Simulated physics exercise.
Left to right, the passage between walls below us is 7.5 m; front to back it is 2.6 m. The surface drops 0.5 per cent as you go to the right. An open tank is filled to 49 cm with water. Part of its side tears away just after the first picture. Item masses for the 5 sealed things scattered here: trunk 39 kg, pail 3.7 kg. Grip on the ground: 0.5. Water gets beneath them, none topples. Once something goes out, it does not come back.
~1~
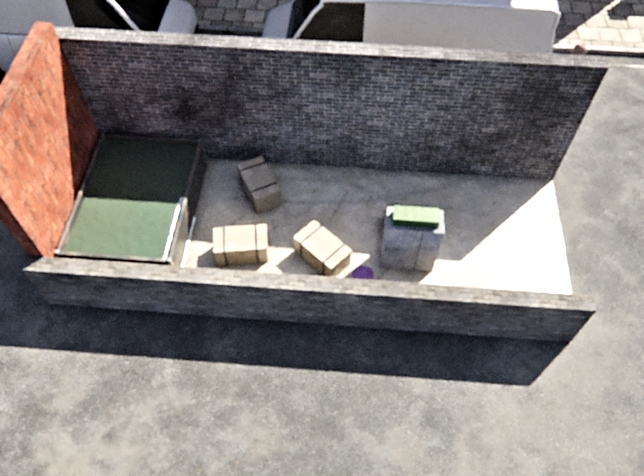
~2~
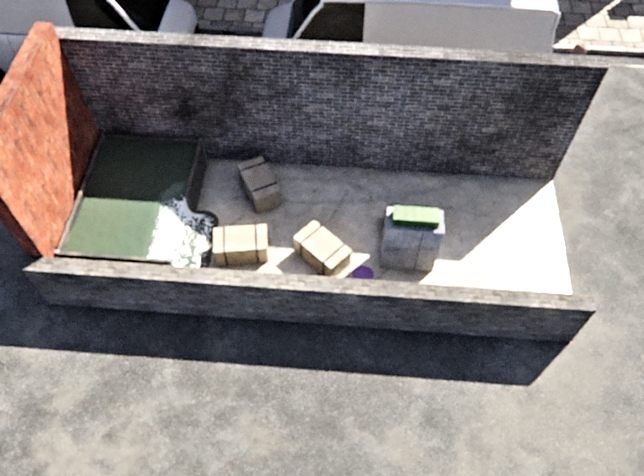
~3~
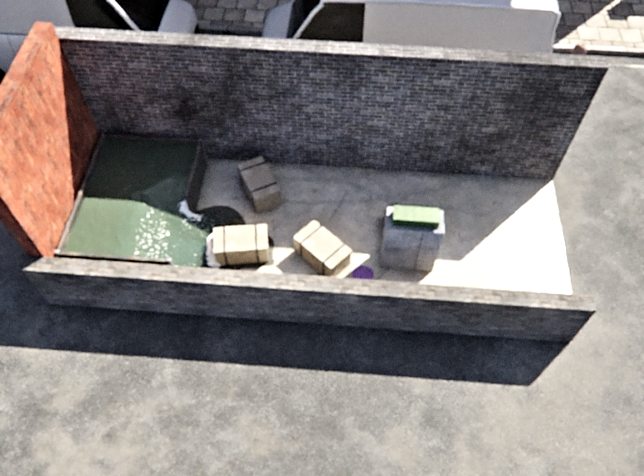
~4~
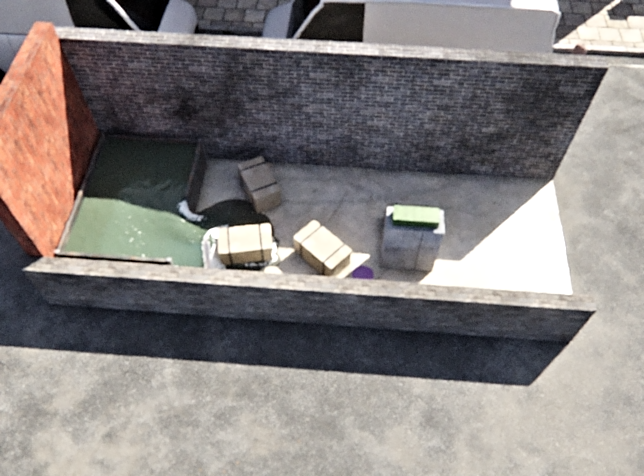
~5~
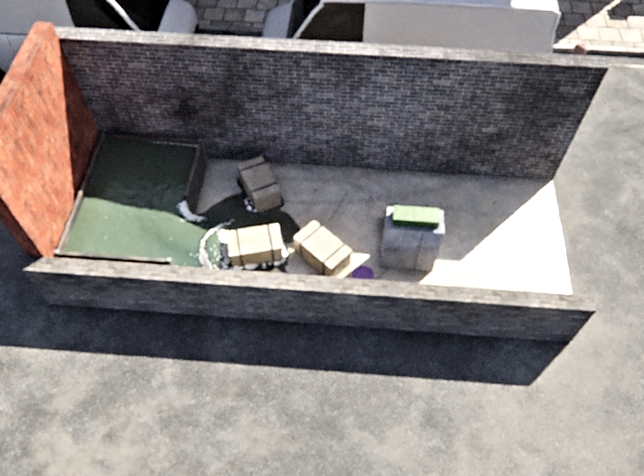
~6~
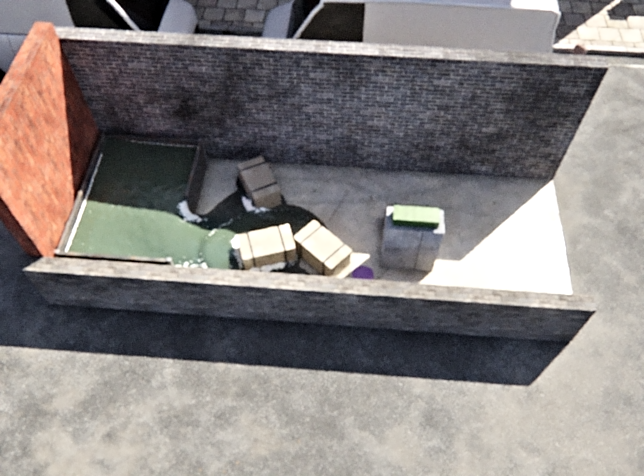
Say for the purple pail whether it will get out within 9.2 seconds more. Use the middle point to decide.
Gone by then.
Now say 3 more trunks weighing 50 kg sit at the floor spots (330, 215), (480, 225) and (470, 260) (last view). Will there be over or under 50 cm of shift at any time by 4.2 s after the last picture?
In the order asked: Crosses the line, stays inside the line, stays inside the line.
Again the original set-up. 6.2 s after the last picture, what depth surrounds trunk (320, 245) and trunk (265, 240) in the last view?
Roughly 6 and 5 cm.
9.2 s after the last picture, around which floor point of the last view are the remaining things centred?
Close to (432, 224).
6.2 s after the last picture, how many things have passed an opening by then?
That makes 1 by then.
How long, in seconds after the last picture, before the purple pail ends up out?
Near 2.5 s.
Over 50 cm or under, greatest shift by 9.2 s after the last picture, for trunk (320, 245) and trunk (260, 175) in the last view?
Exceeds it; stays within.
Then, 1.2 s after the last picture the purple pail is near (413, 268), 0.8 m from its start, aground; 0 of 5 are out; 1 afloat.
Then, 3.8 s after the last picture the purple pail has gone out; 1 of 5 are out; 0 afloat.
Then, 6.2 s after the last picture the purple pail has gone out; 1 of 5 are out; 0 afloat.
Then, 9.2 s after the last picture the purple pail has gone out; 1 of 5 are out; 0 afloat.
